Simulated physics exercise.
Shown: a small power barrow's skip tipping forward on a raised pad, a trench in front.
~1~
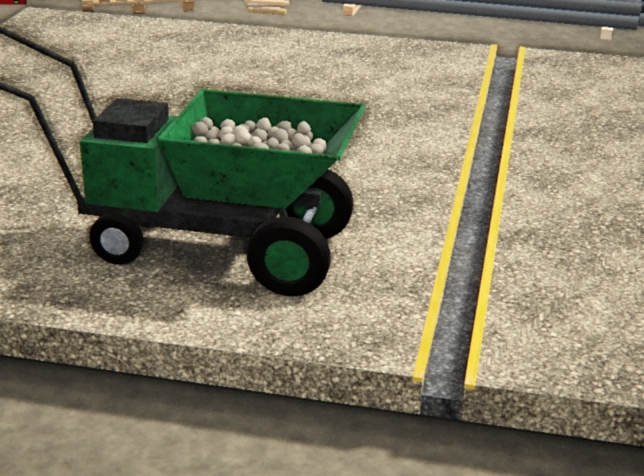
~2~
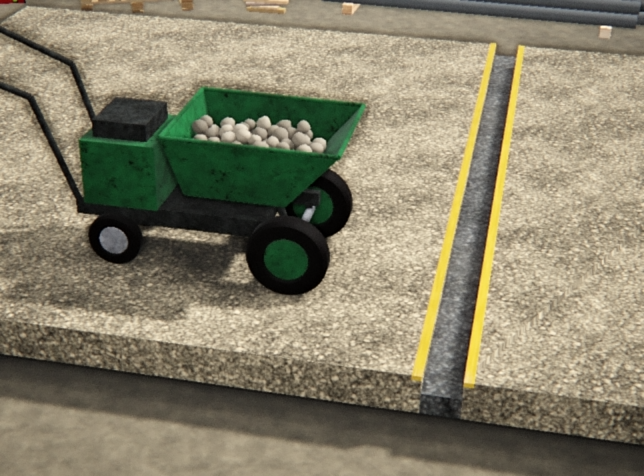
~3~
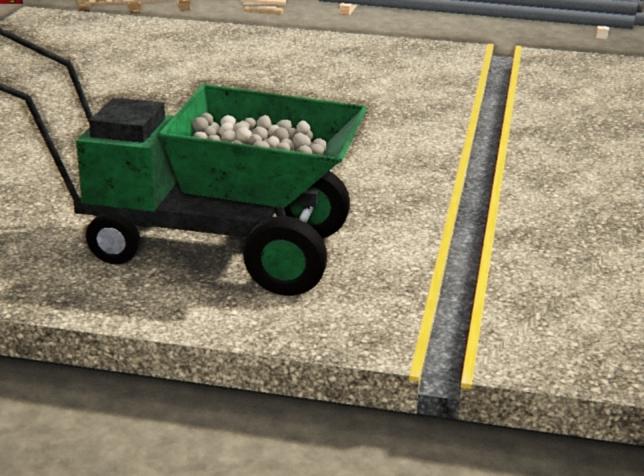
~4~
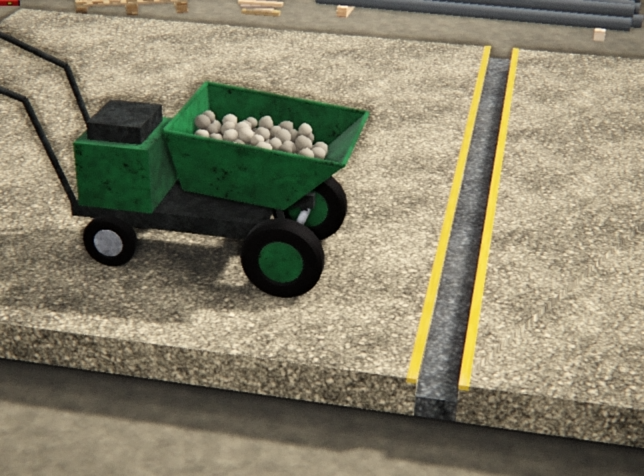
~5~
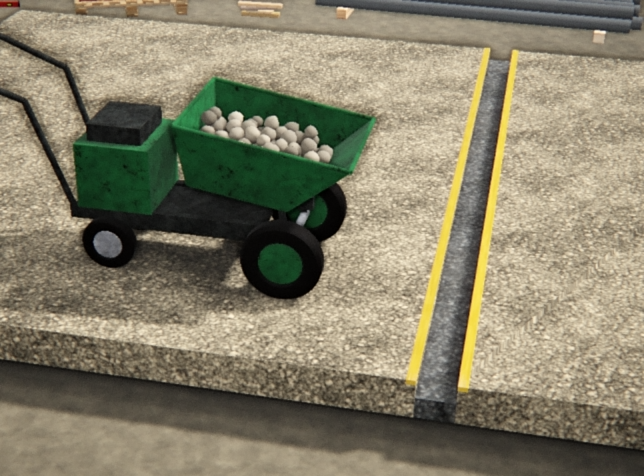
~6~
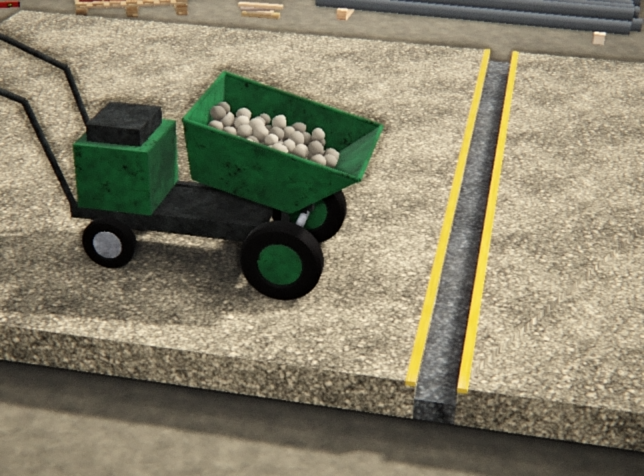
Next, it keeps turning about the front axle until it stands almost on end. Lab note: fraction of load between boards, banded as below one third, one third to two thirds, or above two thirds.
Between one third and two-thirds.
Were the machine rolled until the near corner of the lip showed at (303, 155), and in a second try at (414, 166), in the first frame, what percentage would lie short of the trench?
The first gives close to 40 per cent and the second 0 per cent.
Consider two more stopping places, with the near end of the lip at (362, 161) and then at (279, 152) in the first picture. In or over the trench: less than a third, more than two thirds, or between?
The first stop gives one to two thirds, while the second gives under a third.
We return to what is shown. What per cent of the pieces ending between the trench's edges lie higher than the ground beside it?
It works out at about 50 percent.
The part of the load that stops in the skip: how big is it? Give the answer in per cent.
I'd say around 20 per cent.
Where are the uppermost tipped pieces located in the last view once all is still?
Summit in the final view: Around (434, 275).
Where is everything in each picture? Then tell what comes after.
In the first frame, lip of the skip near (338, 158), level; top of the load near (255, 142), river pebbles; first edge of the trench near (427, 338); far edge near (476, 345), the trench under half as wide as the skip, and about half as deep as wide.
In the second frame, lip of the skip near (338, 158), level; top of the load near (255, 141).
In the third frame, lip of the skip near (340, 160), tipped barely; top of the load near (244, 135).
In the fourth frame, lip of the skip near (343, 166), tipped a little; top of the load near (246, 135).
In the fifth frame, lip of the skip near (350, 173), tipped a little; top of the load near (237, 135).
In the sixth frame, lip of the skip near (359, 180), tipped a little; top of the load near (245, 132); first edge of the trench near (419, 342); far edge near (469, 349).
Shortly afterwards, skip tipped steeply; the whole lot in the skip.
Next, skip tipped right over; all but a few in the skip; a little short of the trench; only a few in or heaped over the trench; only a few falling.
Some moments later, skip tipped right over; near a quarter in the skip; near a quarter short of the trench; near a third in or heaped over the trench; a little beyond it.
In the end, skip tipped right over; near a quarter in the skip; near a quarter short of the trench; near a third in or heaped over the trench; near a quarter beyond it.
